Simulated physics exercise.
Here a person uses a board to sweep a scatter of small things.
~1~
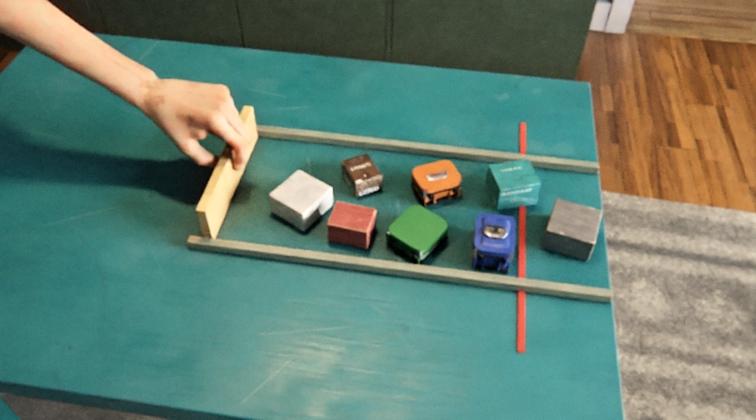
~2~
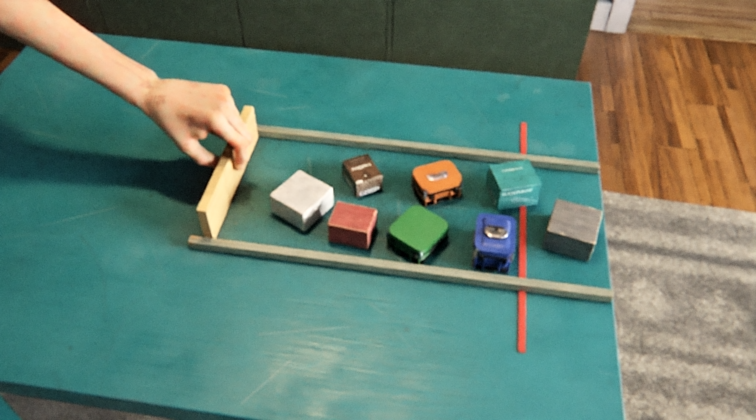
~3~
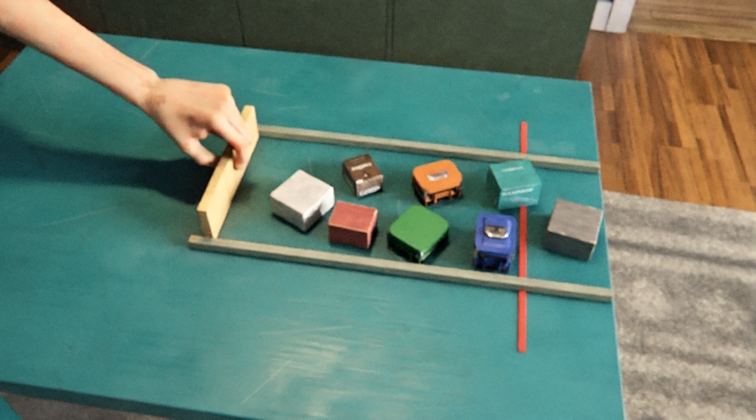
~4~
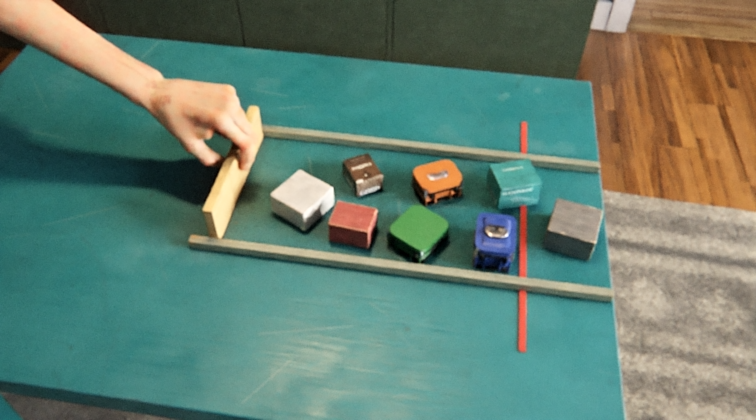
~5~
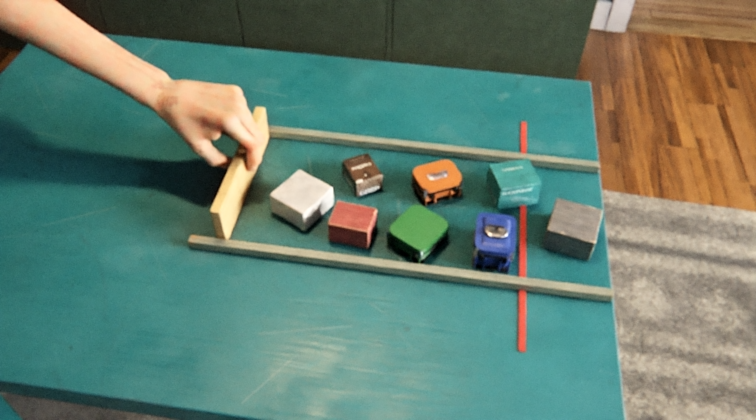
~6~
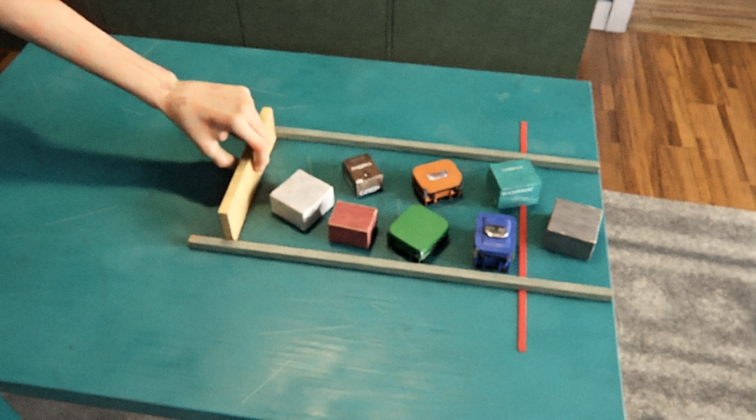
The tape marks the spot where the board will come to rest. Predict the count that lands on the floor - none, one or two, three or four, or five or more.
The fallen count comes to three or four.
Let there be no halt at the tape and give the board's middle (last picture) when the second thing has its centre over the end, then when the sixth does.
Its middle is near (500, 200) and then near (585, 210).
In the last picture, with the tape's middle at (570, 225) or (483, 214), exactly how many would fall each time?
The counts: 5 and 0.
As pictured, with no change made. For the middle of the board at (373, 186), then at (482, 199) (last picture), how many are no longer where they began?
The count reaches 5 first and 8 second.
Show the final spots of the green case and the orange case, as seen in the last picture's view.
Final positions - green case around (588, 261), orange case around (588, 196).
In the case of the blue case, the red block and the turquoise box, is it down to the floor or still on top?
Blue case: Goes down; red block: Stays up; turquoise box: Goes down.
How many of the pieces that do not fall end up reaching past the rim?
The total here is 2.
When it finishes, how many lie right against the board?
It's 3 of them.
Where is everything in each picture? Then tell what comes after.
In the first frame, grey block (572, 230); turquoise box (512, 184); blue case (493, 242); board (230, 170); tape (523, 220).
In the second frame, turquoise box (513, 184); brown box (362, 175).
In the third frame, blue case (494, 242); white block (302, 200).
In the fourth frame, grey block (573, 229); red block (353, 225).
In the fifth frame, turquoise box (513, 184); orange case (436, 182).
In the sixth frame, grey block (573, 229); turquoise box (513, 184); blue case (494, 241); board (250, 172); tape (523, 219).
Soon after, none off yet; grey block at rest near (573, 229); turquoise box at rest near (513, 184); blue case at rest near (494, 241).
After that, none off yet; grey block at rest near (575, 227); turquoise box displaced about its own width near (547, 185); blue case displaced about its own width near (543, 252).
In the end, the number that fall off is three or four; gone, blue case, turquoise box and grey block.
